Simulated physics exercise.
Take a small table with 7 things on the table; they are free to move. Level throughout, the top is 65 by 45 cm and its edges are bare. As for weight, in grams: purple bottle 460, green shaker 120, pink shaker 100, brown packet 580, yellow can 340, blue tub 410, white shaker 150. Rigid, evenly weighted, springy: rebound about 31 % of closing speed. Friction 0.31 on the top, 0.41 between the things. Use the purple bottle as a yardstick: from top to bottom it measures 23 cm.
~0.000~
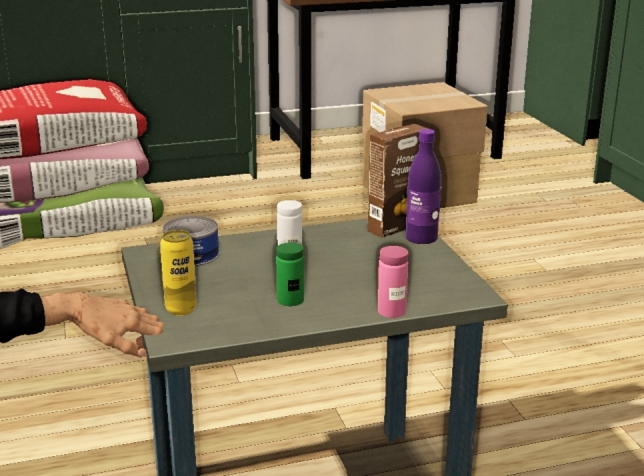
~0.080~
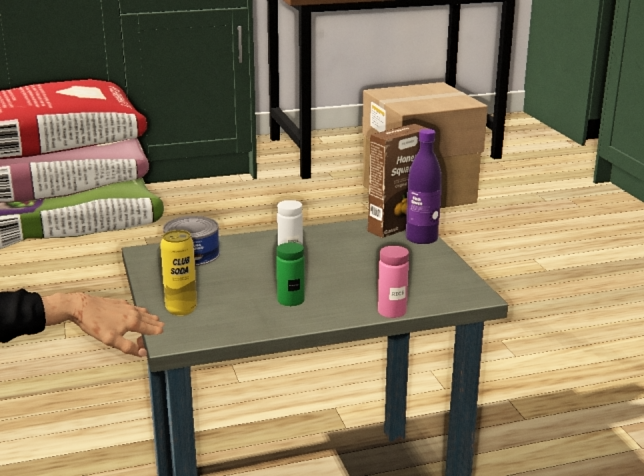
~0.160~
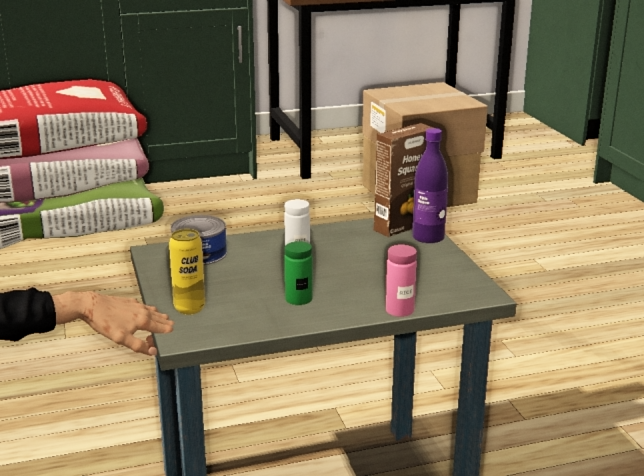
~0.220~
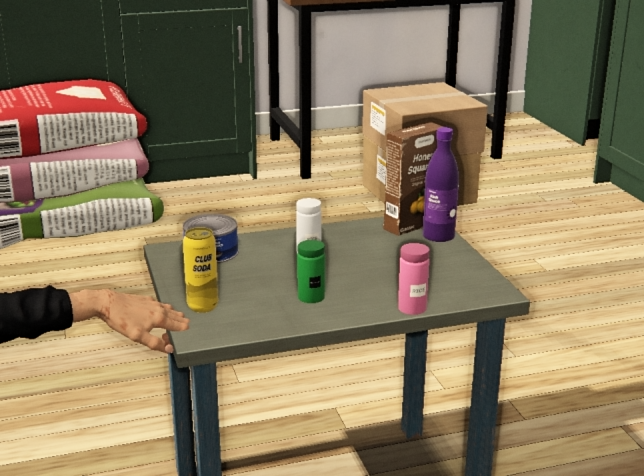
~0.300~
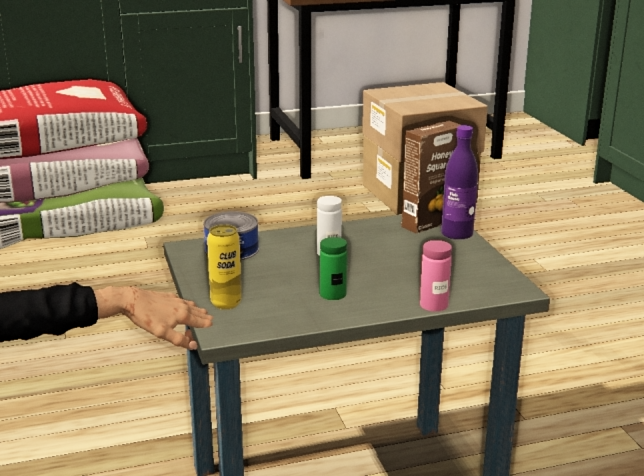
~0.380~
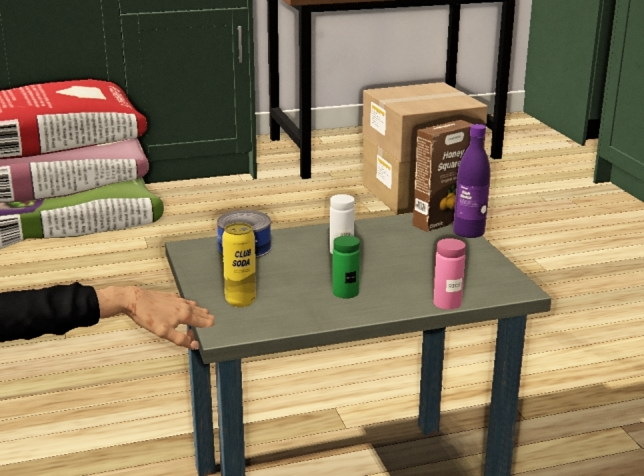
In a kitchen, a hand pushes a small table of groceries right, and the items shift slightly.
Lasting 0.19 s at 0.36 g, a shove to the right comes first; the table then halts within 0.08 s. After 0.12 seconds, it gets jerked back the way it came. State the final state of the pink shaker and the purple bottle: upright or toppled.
Pink shaker: Upright; purple bottle: Toppled.
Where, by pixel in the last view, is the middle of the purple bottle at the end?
It comes to rest near (433, 440).
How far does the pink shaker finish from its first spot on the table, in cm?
Displacement: Approx. 0 cm.
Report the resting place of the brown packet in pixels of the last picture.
Around (397, 181).
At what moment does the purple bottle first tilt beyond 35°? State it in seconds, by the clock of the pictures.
Around 0.6 s on the clock.
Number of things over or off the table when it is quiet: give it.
Count: 1.
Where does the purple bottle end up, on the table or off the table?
When everything stops, the purple bottle is out of bounds.
By 0.58 s, table shifted 6 cm; purple bottle now off the table; pink shaker 3 cm from its spot near (440, 275); yellow can 3 cm from its spot.
By 0.78 s, things are still on the move.
When it is over (1.4 s), off the table and tipped over, purple bottle; the other 6 within 5 cm of the start. End places, in pixels of the last picture, pink shaker near (395, 282), purple bottle near (433, 440).
